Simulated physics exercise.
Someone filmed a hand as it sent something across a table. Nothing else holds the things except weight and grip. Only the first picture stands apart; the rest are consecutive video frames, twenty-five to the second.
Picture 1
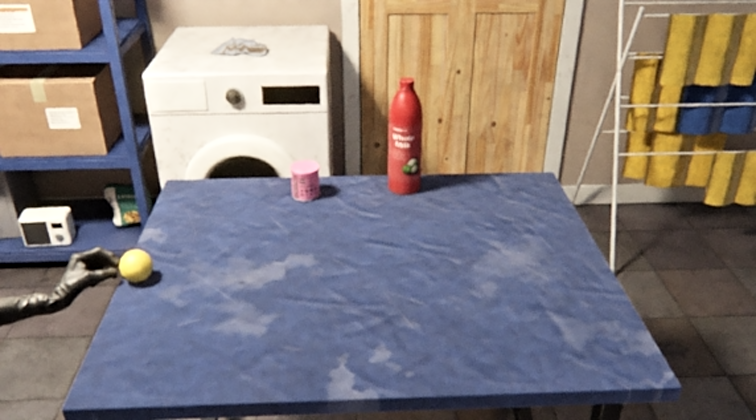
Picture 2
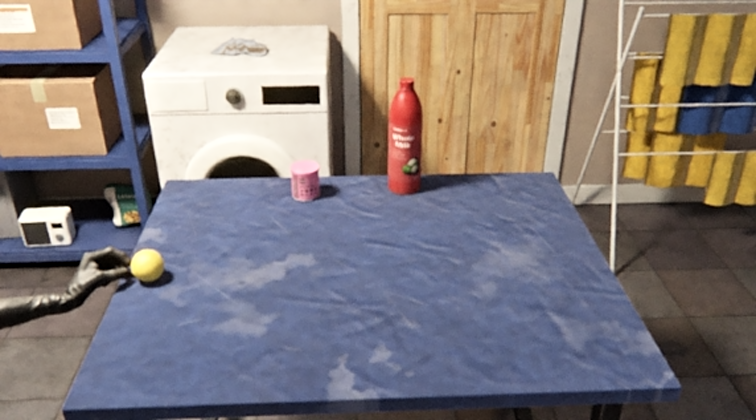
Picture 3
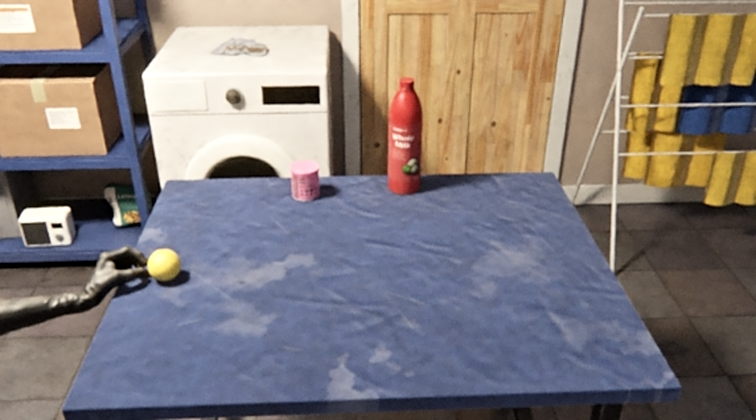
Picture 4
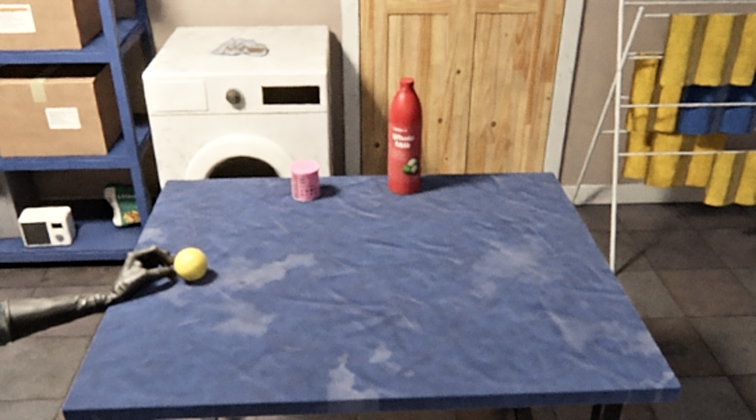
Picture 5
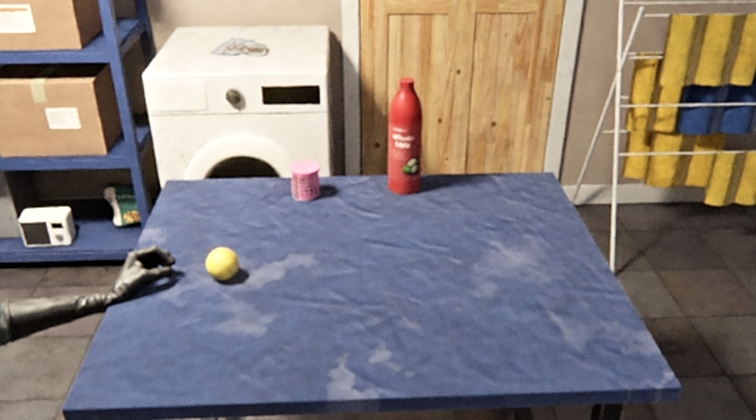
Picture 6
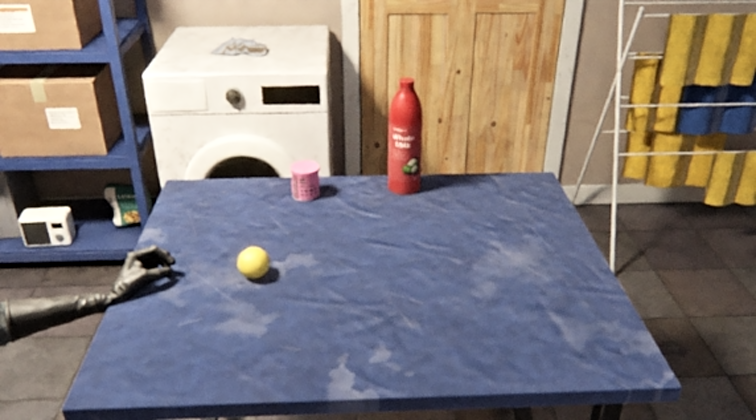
At first, a dark gloved hand holds a yellow lemon at the left edge of a blue table, with a pink container and a red bottle standing at the back. The hand pushes the lemon rightward, then lets go and stays behind as the lemon moves farther right across the tabletop.
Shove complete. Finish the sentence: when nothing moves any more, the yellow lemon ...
... is no longer on the table.
Then, 0.20 s on from there, yellow lemon shifted well along near (404, 259).
Then, 0.50 s on from there, yellow lemon shifted well along near (610, 253).
Then, 0.70 s on from there, yellow lemon now off the table.
Then, 1.00 s on from there, things are still on the move.
In the end, off the table, yellow lemon.
